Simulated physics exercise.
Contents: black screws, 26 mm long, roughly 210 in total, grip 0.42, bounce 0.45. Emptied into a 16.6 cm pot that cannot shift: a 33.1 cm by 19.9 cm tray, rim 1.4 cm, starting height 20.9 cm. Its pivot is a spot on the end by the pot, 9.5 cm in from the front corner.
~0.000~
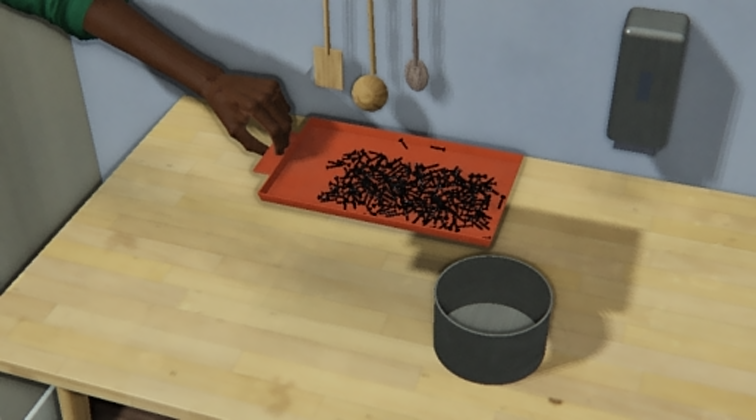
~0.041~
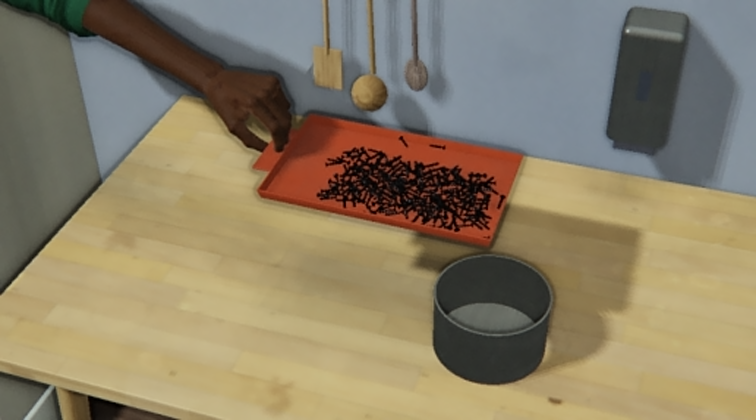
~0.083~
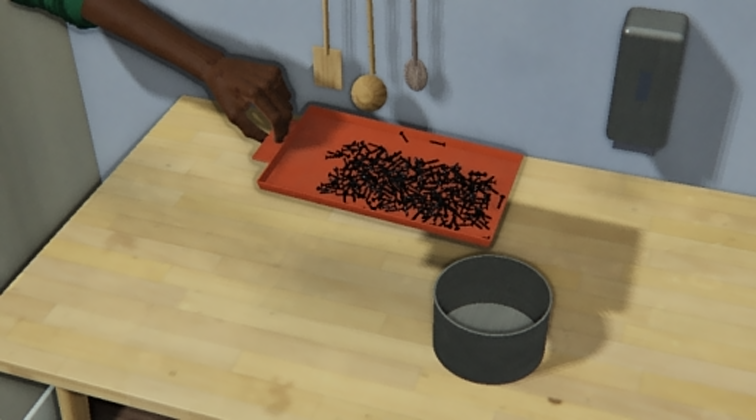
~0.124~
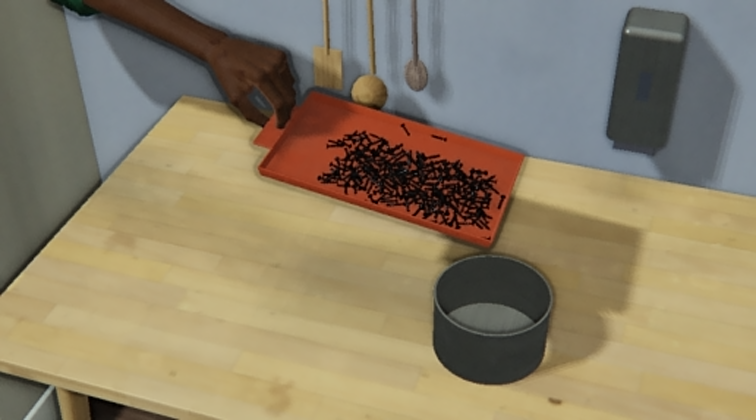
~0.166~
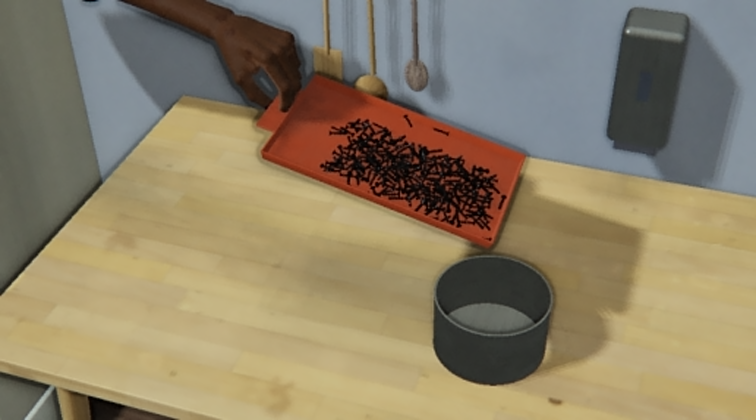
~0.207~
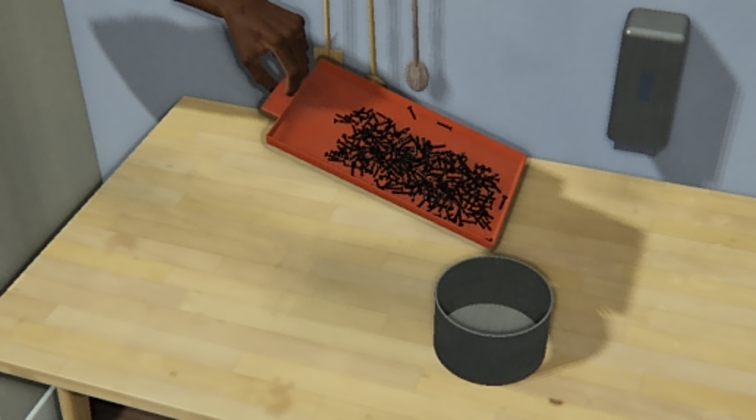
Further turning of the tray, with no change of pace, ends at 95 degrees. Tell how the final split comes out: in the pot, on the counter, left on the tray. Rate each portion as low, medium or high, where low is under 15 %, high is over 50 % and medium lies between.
Pot medium, counter high, tray low.
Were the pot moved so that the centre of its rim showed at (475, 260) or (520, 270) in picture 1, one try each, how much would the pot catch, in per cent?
Roughly 5 per cent, then 60 per cent.
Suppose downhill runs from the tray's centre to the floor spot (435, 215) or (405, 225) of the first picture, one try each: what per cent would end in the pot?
About 95 and 60 per cent.
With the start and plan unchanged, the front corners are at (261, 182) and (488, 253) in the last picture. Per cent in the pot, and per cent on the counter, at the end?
Pot 65 % / counter 35 %.
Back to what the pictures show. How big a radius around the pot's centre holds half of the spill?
Distance: Around 16 cm.
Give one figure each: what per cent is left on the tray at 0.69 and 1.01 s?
In order, near 35 and near 0.
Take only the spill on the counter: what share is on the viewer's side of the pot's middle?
Roughly 30 per cent.
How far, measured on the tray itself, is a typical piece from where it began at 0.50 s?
6 cm.
Then, at 0.50 s, tilt 57 degrees; the tray holds 100 %, the pot 0 %.
Then, at 0.69 s, tilt 81 degrees; the tray holds 35 %, the pot 5 %.
After 1.01 s, tilt 95 degrees; the tray holds 0 %, the pot 35 %.
By 1.9 s all is still; pot 40 %, counter 60 %, tray 0 %.
